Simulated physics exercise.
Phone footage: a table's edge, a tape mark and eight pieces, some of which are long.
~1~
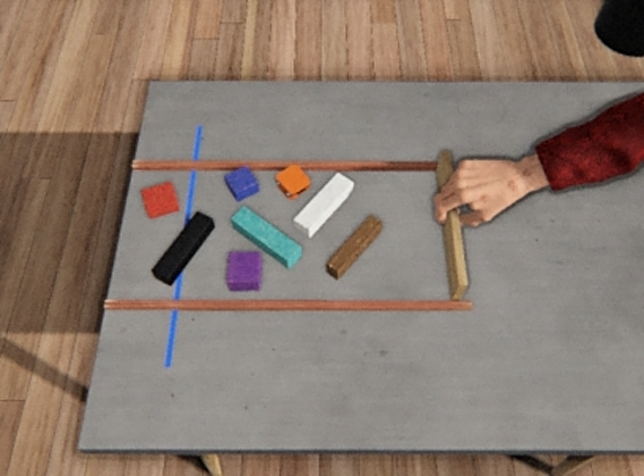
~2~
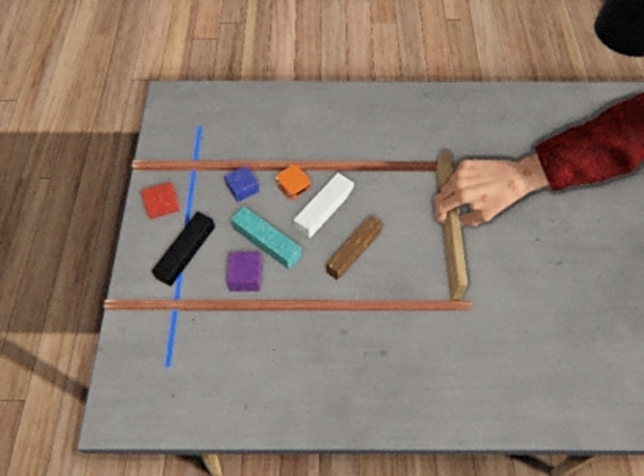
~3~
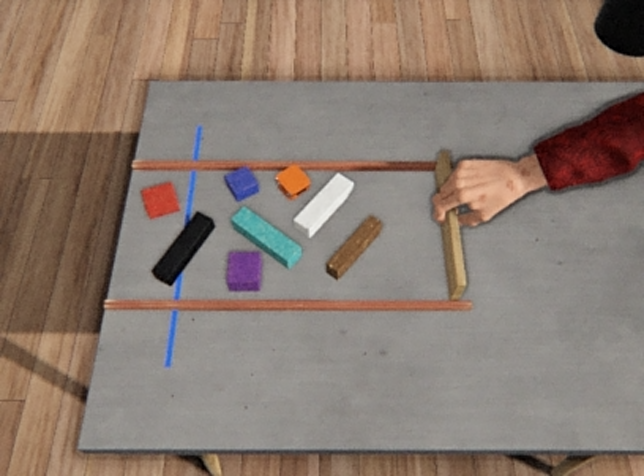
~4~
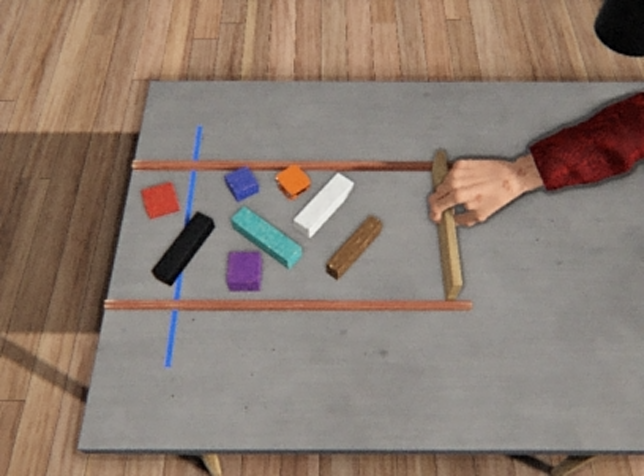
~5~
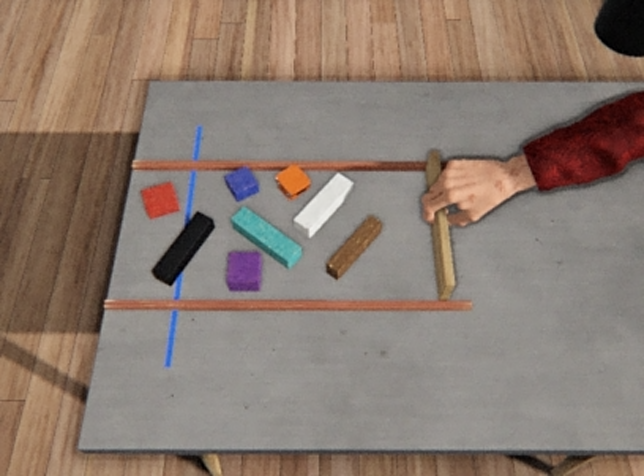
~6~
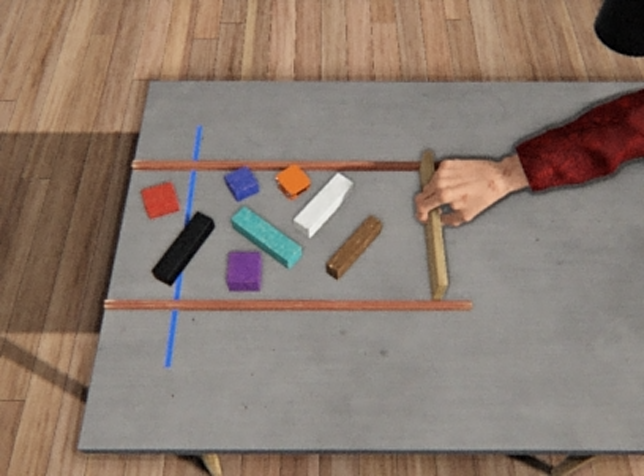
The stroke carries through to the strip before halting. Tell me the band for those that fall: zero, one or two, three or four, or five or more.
I expect only one or a pair of them will drop off.
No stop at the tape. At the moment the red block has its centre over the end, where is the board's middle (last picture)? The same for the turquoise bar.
(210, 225) and (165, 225), more or less.
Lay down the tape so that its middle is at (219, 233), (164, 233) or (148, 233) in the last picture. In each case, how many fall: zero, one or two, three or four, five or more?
In turn: None; either three or four; 5 or more.
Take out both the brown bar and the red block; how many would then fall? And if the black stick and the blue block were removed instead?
In the first try 0, in the other 0.
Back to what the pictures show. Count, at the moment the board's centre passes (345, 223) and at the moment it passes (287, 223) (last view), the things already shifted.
In order, the tallies are 2 and 7.
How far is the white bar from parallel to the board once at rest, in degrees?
Some 15 degrees.
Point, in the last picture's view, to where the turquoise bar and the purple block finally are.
Roughly (134, 237); the other one roughly (141, 281).
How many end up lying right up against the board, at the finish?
The count in contact is 2.
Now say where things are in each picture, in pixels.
Red block (161, 200); black stick (184, 248); blue block (242, 184); board (450, 223); tape (186, 233), in the first picture.
Black stick (184, 248); board (450, 223), in the second picture.
Blue block (242, 184); turquoise bar (266, 238), in the third picture.
Red block (161, 201); white bar (324, 205), in the fourth picture.
Black stick (184, 248); orange case (293, 183), in the fifth picture.
Red block (161, 201); black stick (184, 248); blue block (242, 184); board (432, 223); tape (186, 233), in the sixth picture.
Early on, none off yet; red block at rest near (161, 201); black stick at rest near (184, 248); blue block at rest near (242, 184).
Finally, the number that fall off is one or two; lost, black stick and red block.
